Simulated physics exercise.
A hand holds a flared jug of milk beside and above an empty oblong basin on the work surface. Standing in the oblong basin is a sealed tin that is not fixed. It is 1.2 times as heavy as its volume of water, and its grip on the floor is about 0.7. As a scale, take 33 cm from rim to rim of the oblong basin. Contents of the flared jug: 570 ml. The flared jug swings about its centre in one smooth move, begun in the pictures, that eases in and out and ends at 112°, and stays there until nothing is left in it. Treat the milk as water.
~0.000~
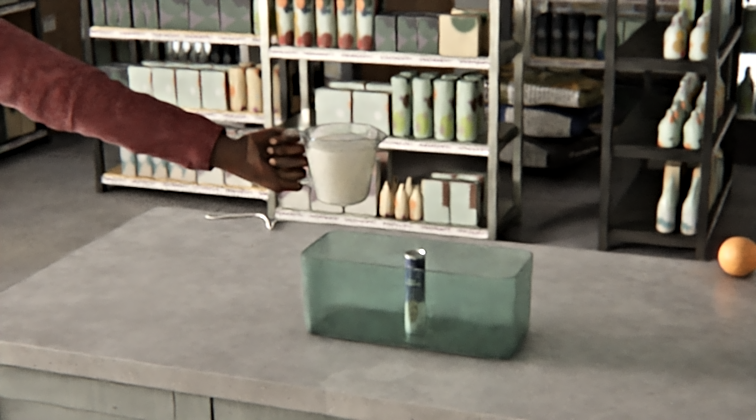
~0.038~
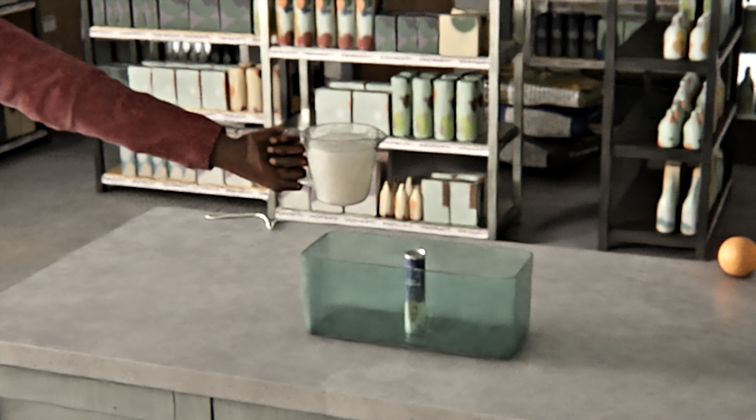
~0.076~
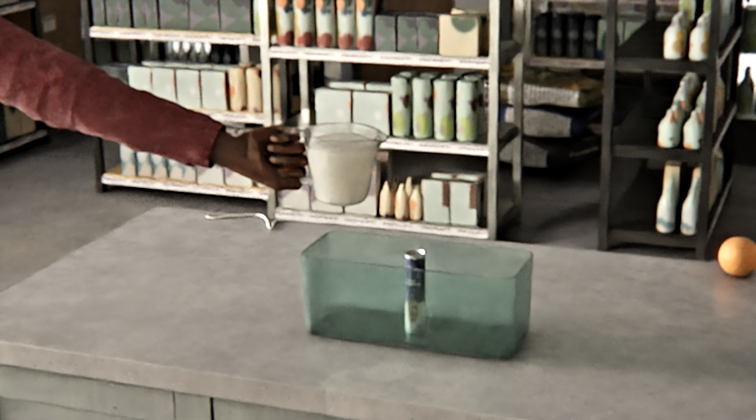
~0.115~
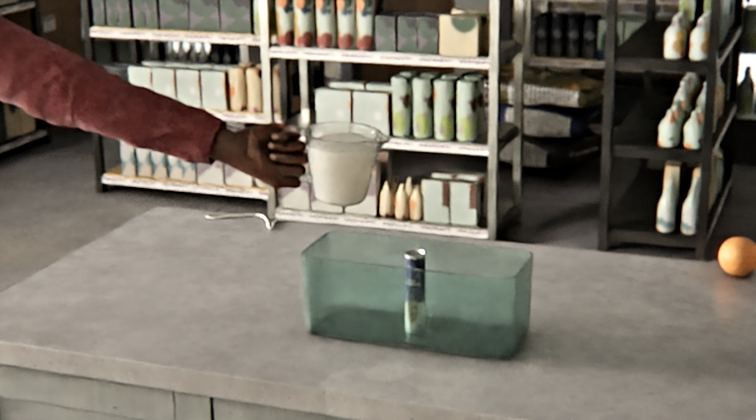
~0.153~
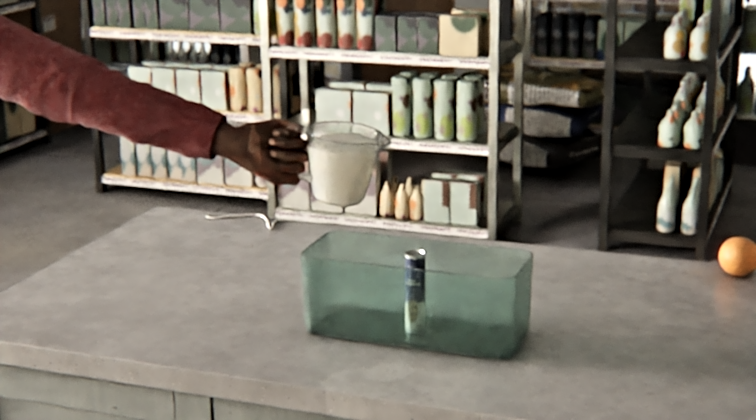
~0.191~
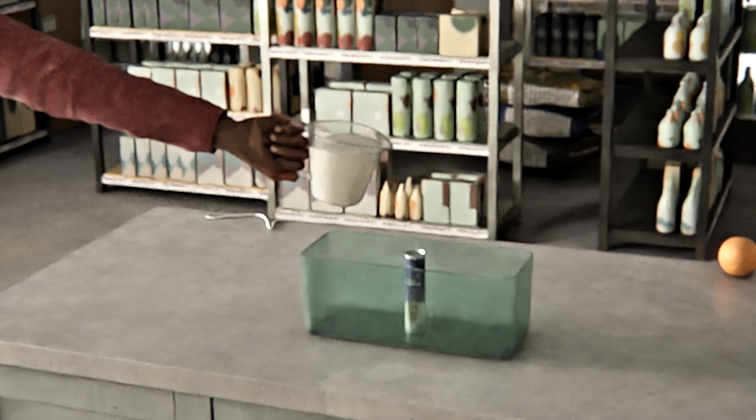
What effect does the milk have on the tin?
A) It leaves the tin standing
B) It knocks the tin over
B.
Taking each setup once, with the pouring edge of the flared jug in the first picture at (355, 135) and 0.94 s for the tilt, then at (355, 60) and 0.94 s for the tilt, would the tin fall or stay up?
First it stays on its base; then it tips over.
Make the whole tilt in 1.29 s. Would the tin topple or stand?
The tin stays on its base.
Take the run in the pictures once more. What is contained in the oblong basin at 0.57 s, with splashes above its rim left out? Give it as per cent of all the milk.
Roughly 12 percent of it.
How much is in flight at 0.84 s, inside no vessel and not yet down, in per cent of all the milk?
Estimate: About 10 in a hundred.
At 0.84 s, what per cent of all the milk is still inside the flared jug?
Near 7 percent, more or less.
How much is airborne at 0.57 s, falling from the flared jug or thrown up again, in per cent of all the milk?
Near 24 in a hundred.
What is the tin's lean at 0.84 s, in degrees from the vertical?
The tilt is near 0°.
After 0.57 s the tilt is 74° and 63 per cent is still to pour; the tin stands where it began.
After 0.84 s the tilt is 109° and 7 per cent is still to pour; the tin stands where it began.
After 1.13 s the tilt is 112° and 0 per cent is still to pour; the tin leans 16°.
After 1.44 s the tilt is 112° and 0 per cent is still to pour; the tin lies on its side.
In the end the tin lies on its side.
